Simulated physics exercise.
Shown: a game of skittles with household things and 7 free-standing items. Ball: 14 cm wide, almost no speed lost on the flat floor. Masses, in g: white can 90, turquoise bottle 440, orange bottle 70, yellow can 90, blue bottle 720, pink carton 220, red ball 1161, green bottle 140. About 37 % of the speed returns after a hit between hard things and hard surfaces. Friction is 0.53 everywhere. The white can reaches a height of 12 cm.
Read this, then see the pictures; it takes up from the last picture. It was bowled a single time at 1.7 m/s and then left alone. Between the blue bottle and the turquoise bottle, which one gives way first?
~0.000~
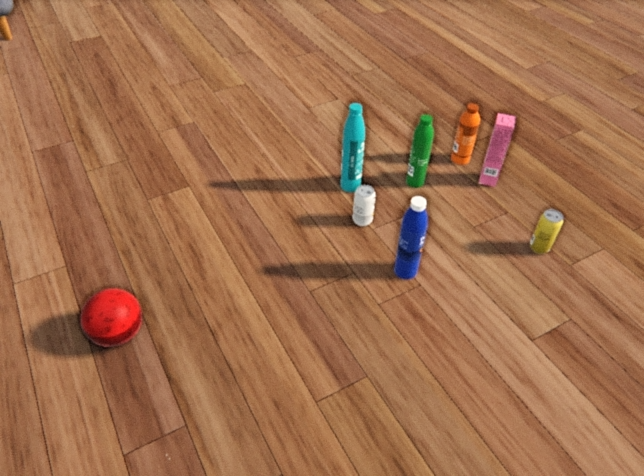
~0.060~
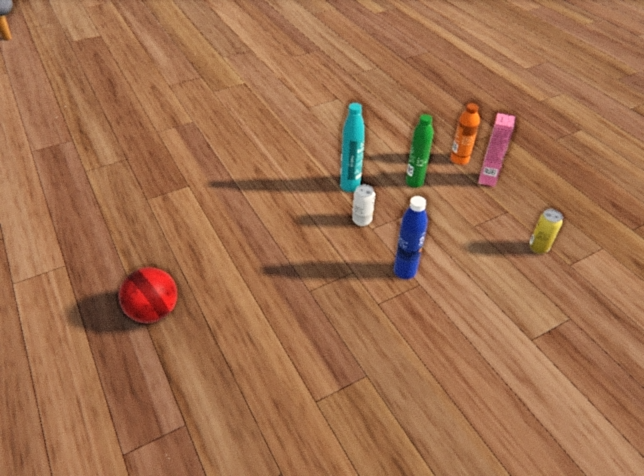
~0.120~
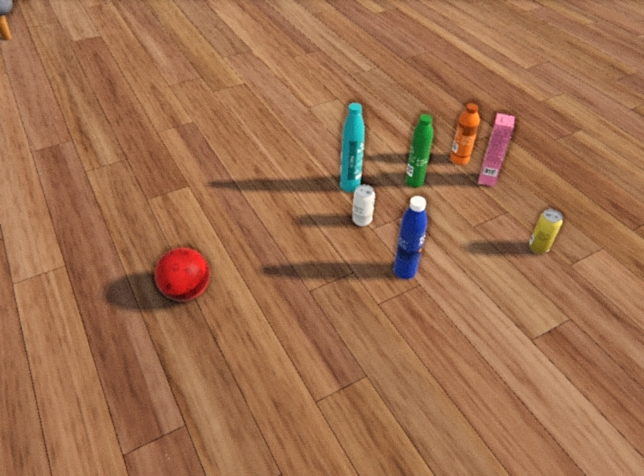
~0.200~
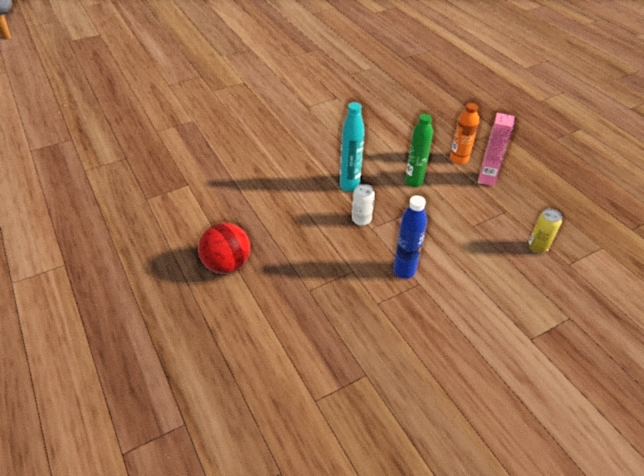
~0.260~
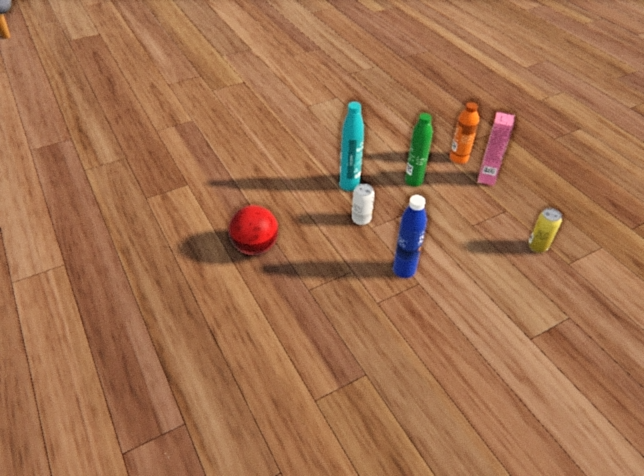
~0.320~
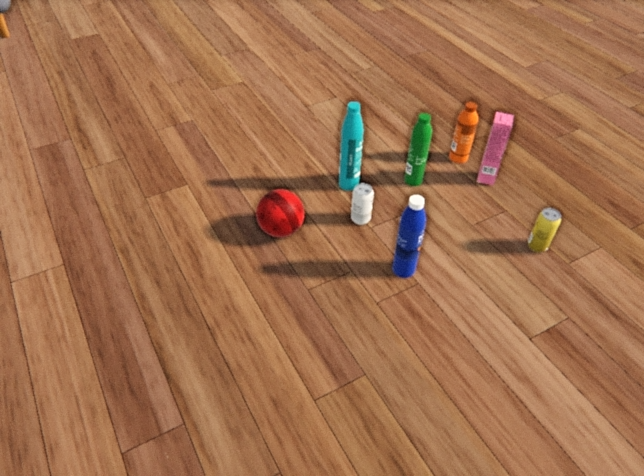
Of the two named, the second.
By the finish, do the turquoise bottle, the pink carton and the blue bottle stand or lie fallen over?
Outcome noted - the turquoise bottle ends up fallen, the pink carton survives without falling, the blue bottle survives without falling.
After 0.82 s, ball has run 103 cm; red ball near (401, 149); turquoise bottle on its side near (417, 123); green bottle leaning 6°.
After 1.52 s, ball has run 145 cm; red ball near (488, 108); turquoise bottle on its side near (416, 114); green bottle on its side; orange bottle leaning 21°.
By the end (2.6 s), tipped over on the floor, turquoise bottle, orange bottle and green bottle; the other 4 in place, give or take 8 cm. Seen from the same camera at the end, blue bottle near (410, 237), turquoise bottle near (414, 113). Blue bottle was never lost; turquoise bottle went at 0.72 s.
